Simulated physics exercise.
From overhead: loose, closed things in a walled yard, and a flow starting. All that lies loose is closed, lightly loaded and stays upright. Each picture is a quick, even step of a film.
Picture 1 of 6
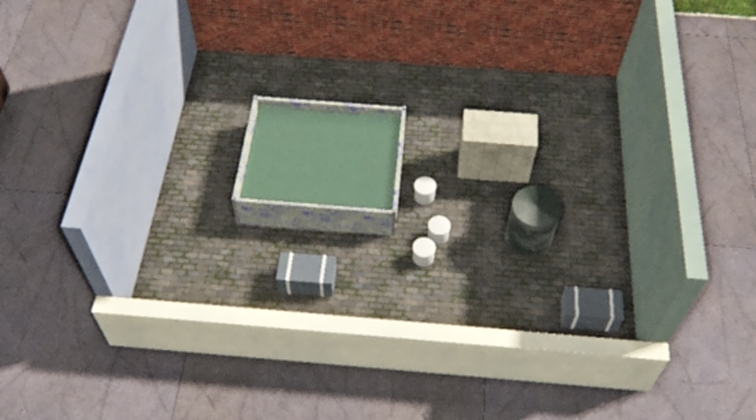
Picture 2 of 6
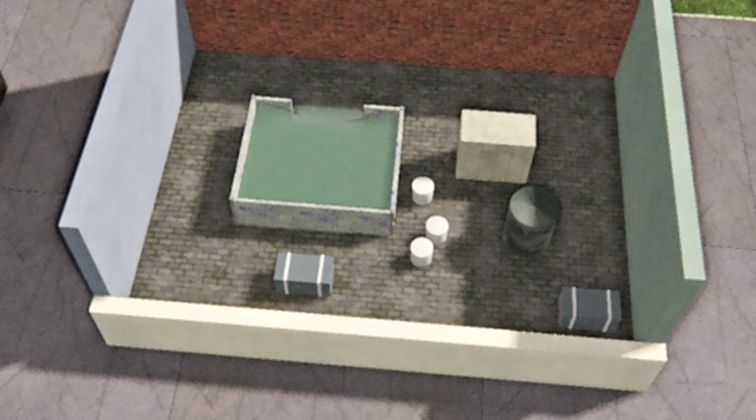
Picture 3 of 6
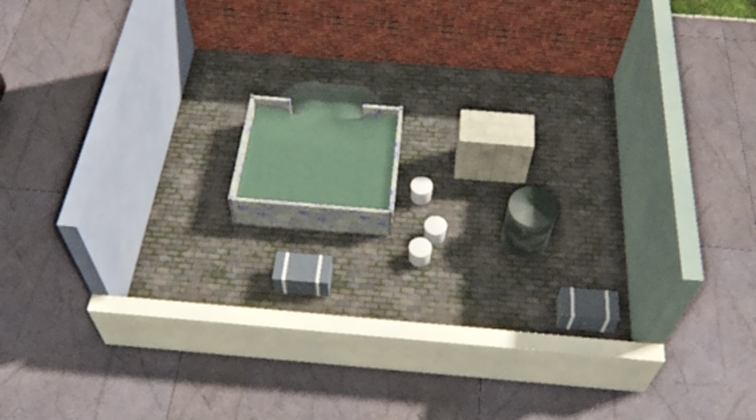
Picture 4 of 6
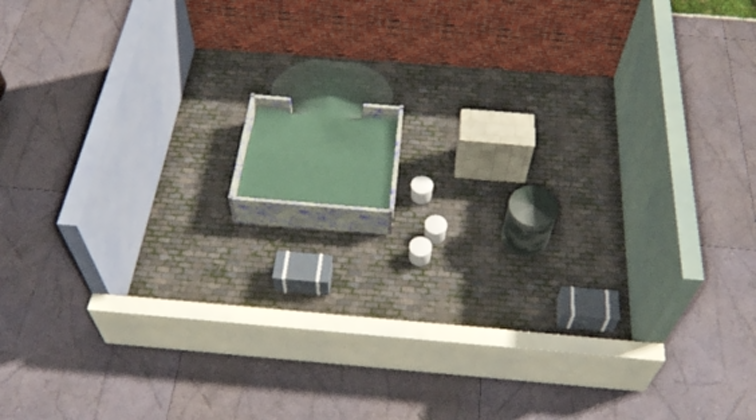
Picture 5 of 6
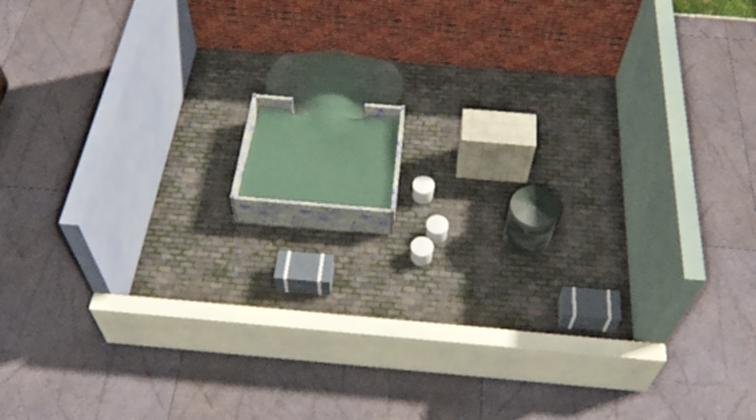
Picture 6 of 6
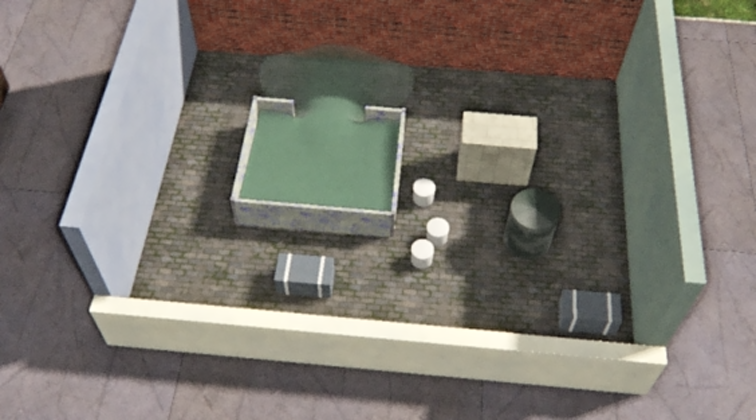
Green water slips through a gap in the far wall of a raised tank and fans out thinly across the dark paving towards the brick wall, in a walled yard seen from high above. Three small white cylinders, a pale box and a dark green barrel stand to the right, with two grey strapped cases nearer the cream wall. These stay put, while the view shifts very slightly.
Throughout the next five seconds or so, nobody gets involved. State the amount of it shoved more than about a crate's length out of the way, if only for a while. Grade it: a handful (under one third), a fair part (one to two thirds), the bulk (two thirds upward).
A handful.
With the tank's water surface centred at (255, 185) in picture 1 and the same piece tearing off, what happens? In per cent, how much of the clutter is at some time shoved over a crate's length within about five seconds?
It comes to some 0 %.
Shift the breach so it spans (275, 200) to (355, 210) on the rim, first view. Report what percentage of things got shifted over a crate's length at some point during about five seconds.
That works out to about 40 per cent of them.
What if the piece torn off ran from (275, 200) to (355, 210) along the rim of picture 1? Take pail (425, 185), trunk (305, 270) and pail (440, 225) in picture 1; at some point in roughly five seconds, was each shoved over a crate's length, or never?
Listed in turn, never travels that far, ends up that far off, never travels that far.
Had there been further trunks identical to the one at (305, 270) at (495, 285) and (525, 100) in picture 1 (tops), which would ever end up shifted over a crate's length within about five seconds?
In order: Hardly budges, then shoved clear.
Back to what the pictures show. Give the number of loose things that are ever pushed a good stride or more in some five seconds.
0.
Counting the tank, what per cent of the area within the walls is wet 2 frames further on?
Roughly 20 per cent.
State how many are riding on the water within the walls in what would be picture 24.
The count comes to 0.
A moment on, 0 of 5 are well off their spots; 0 afloat.
Next, 0 of 5 are well off their spots; 0 afloat.
Later, 0 of 5 are well off their spots; 0 afloat.
In the end, 0 of 5 are well off their spots, and 0 have been at some point; 0 afloat.
